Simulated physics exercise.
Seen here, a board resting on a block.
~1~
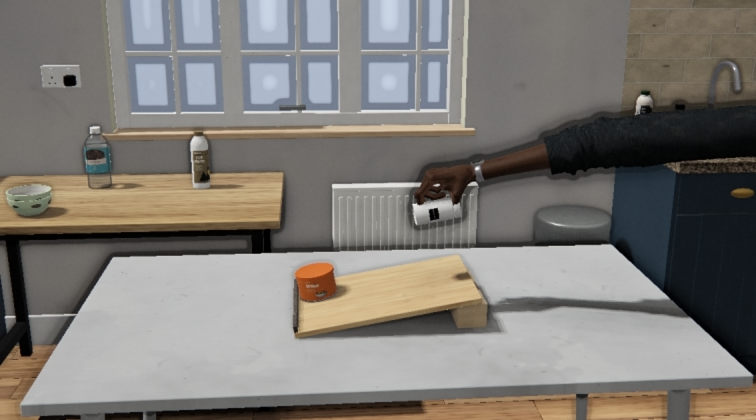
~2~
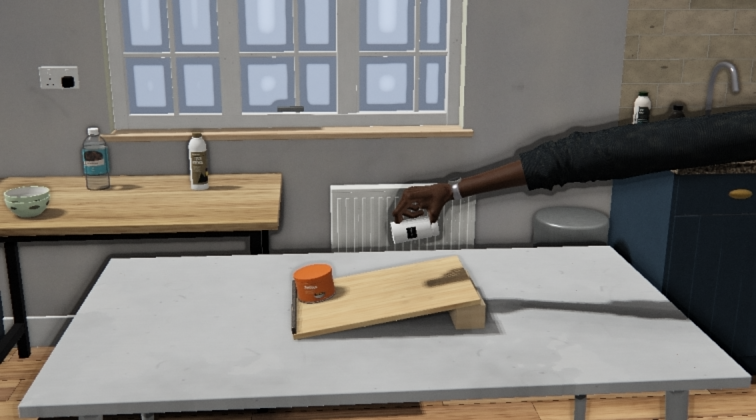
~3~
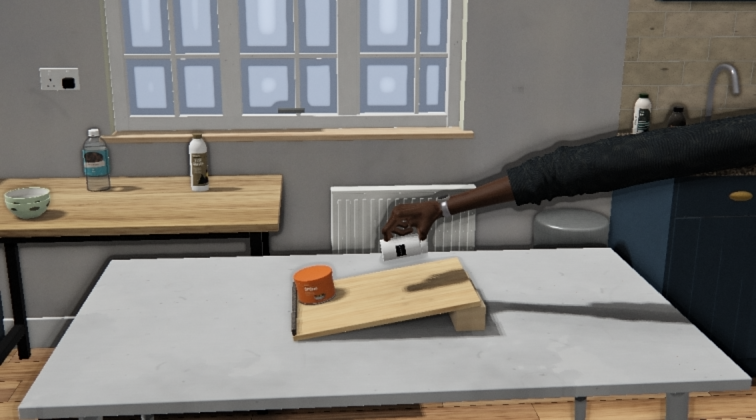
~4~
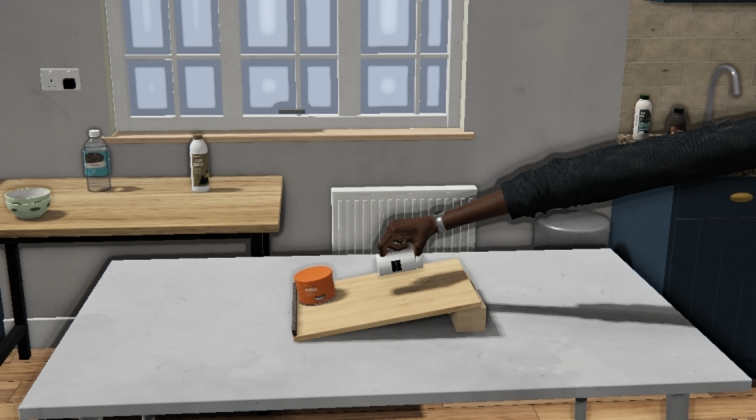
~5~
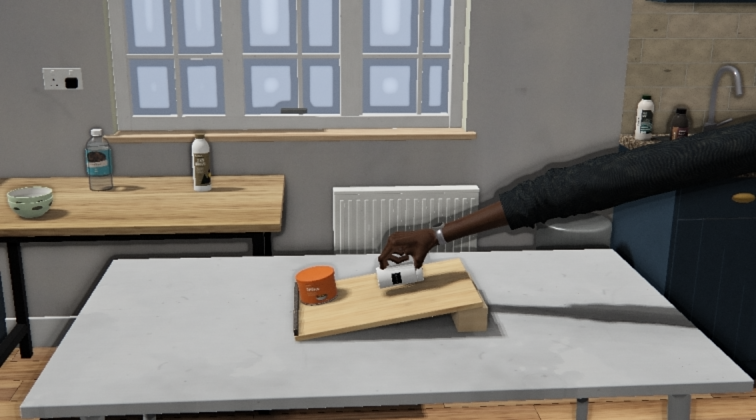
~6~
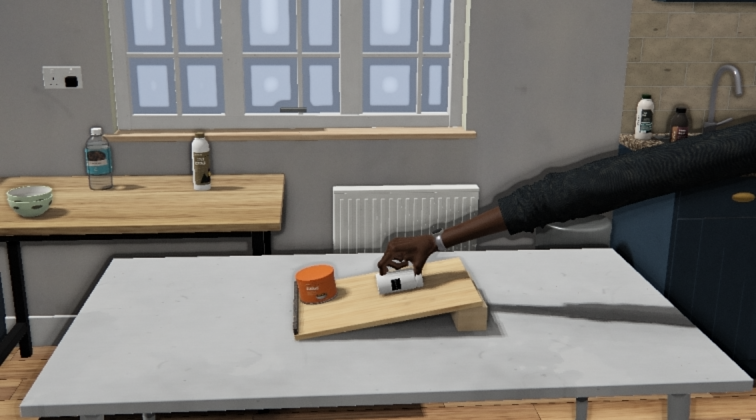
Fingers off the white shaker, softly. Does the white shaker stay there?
In the end the white shaker remains at rest.
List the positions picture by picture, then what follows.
Still above its spot; white shaker (437, 211); orange tub (317, 282), in the first frame.
Still above its spot; white shaker (415, 229); orange tub (315, 283), in the second frame.
Still above its spot; white shaker (404, 246); orange tub (315, 285), in the third frame.
Still above its spot; white shaker (400, 262); orange tub (316, 286), in the fourth frame.
Still above its spot; white shaker (400, 274); orange tub (317, 285), in the fifth frame.
In place under the hand; white shaker (399, 280); orange tub (317, 284), in the sixth frame.
Then, 0.30 s on from there, no change.
Then, 0.70 s on from there, white shaker resting near (399, 281).
In the end, both unmoved. At the end, from the last picture's camera, white shaker near (399, 281). The white shaker stays where it is put.
